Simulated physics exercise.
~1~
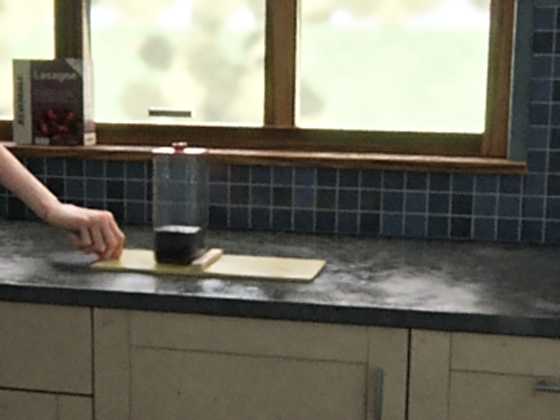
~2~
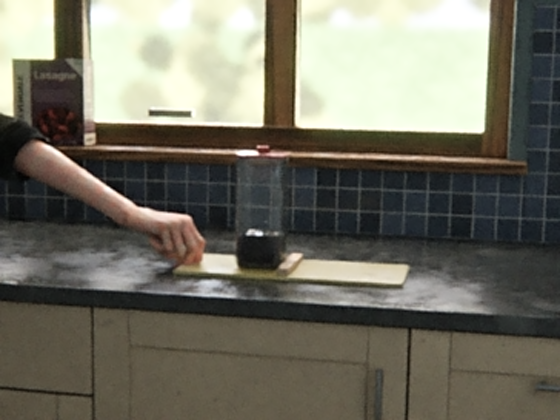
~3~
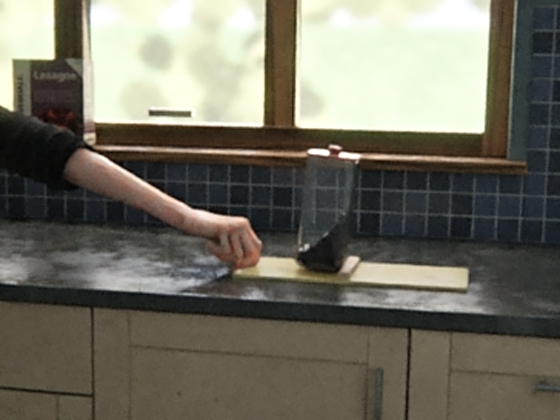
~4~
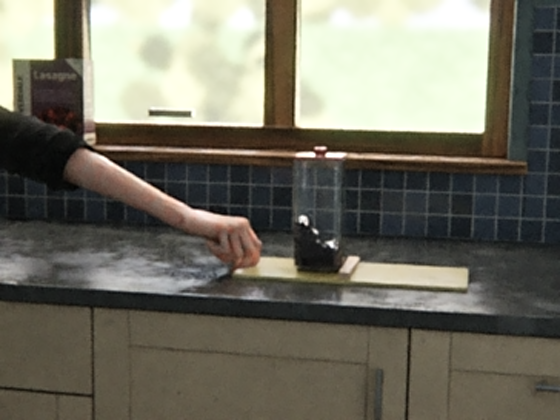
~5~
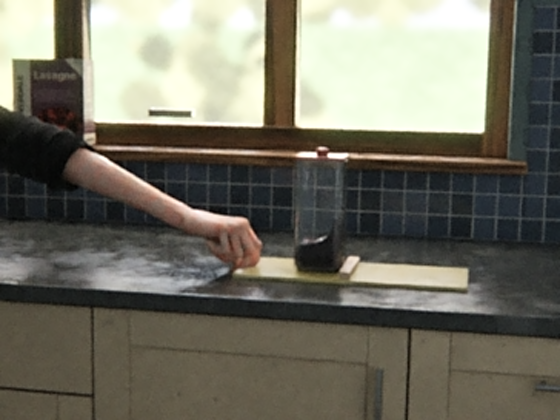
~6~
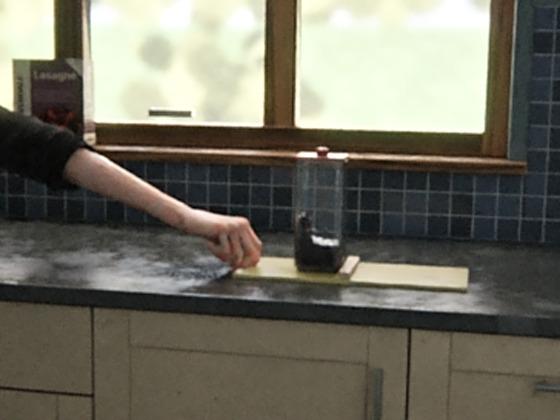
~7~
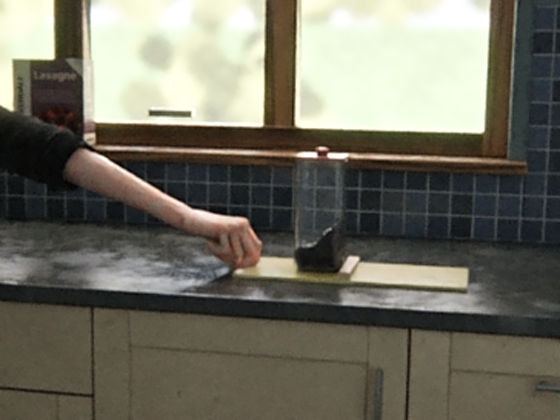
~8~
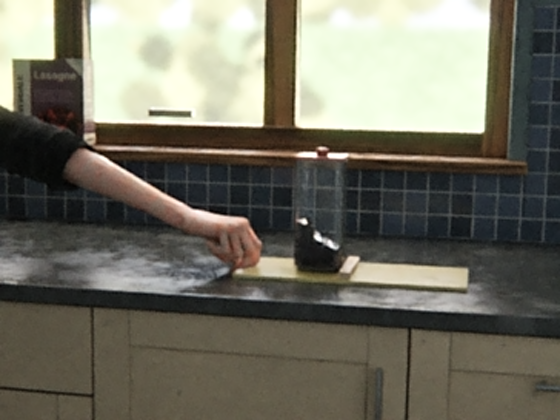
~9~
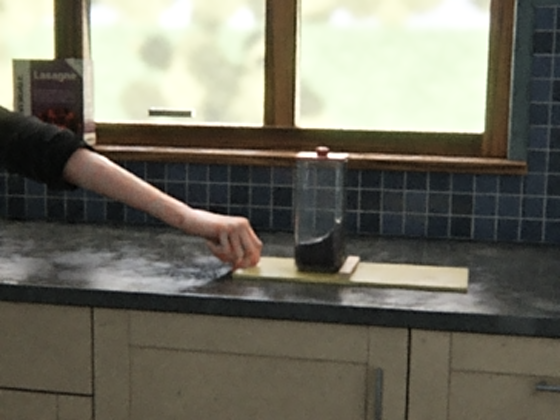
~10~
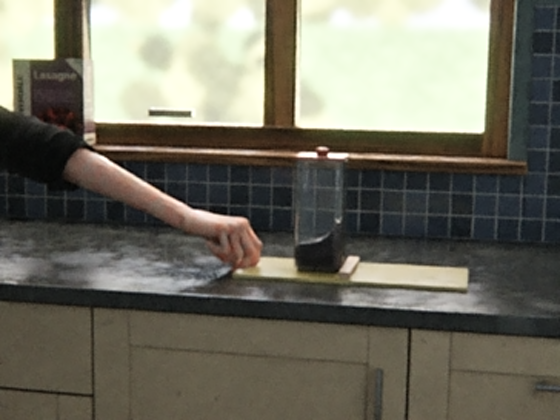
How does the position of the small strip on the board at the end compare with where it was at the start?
At the end the strip is farther to the right along the worktop than at the start, having travelled there with the board and the canister.
A clear, red-capped canister of dark liquid slid right along a kitchen worktop on a pale board pushed by a hand, then tipped slightly rightward as the board stopped, rocked back upright with its liquid sloshing, and stayed standing.
